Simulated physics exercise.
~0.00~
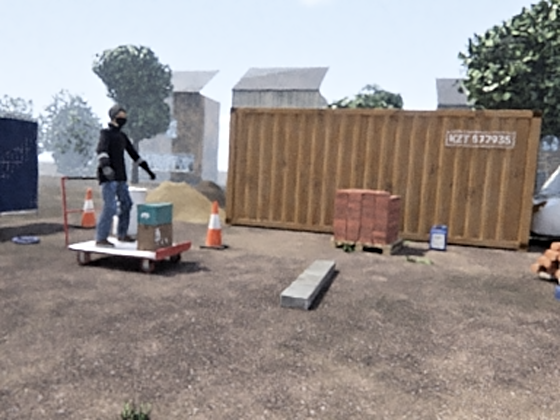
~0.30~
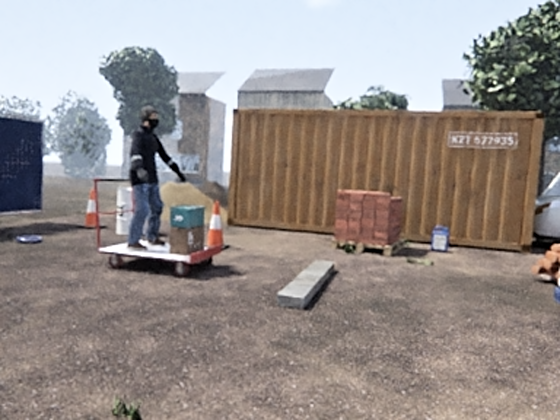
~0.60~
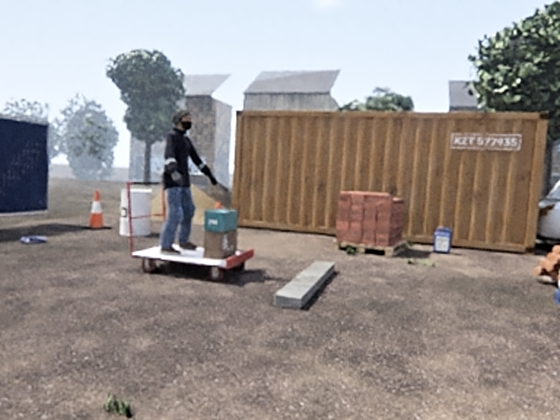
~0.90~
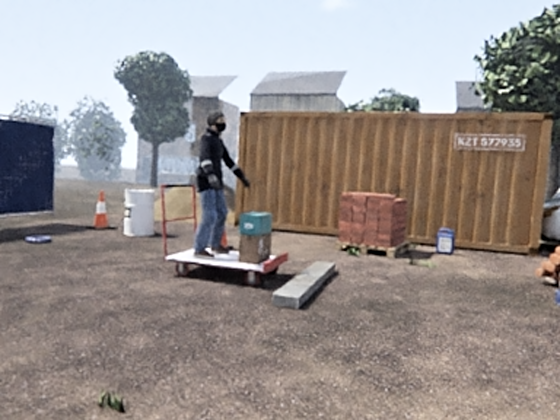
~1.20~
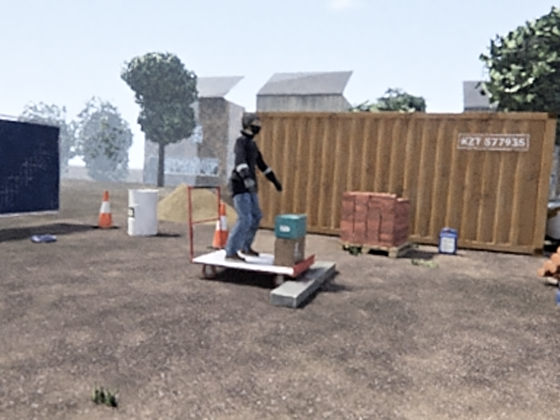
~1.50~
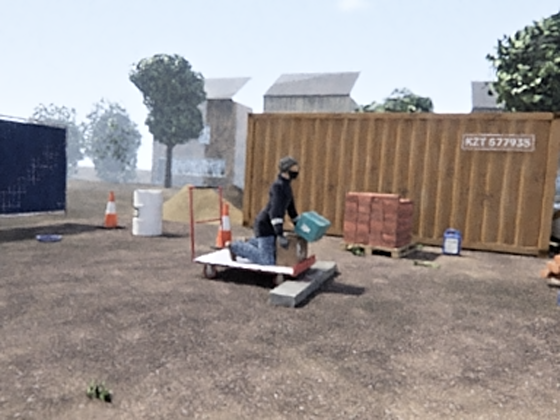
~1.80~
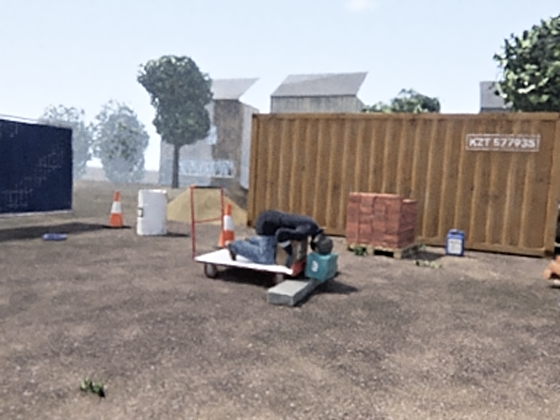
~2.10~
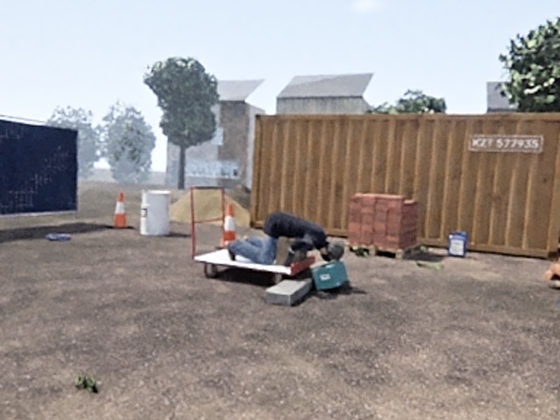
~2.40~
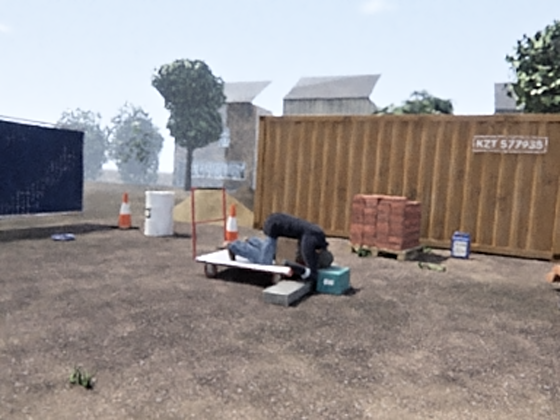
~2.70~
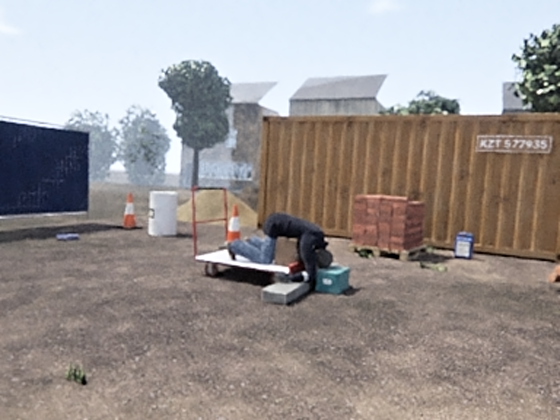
Trolley carrying a standing masked rider rolling right, stopping at a kerb, the teal tote toppling over it and the rider folding forward.
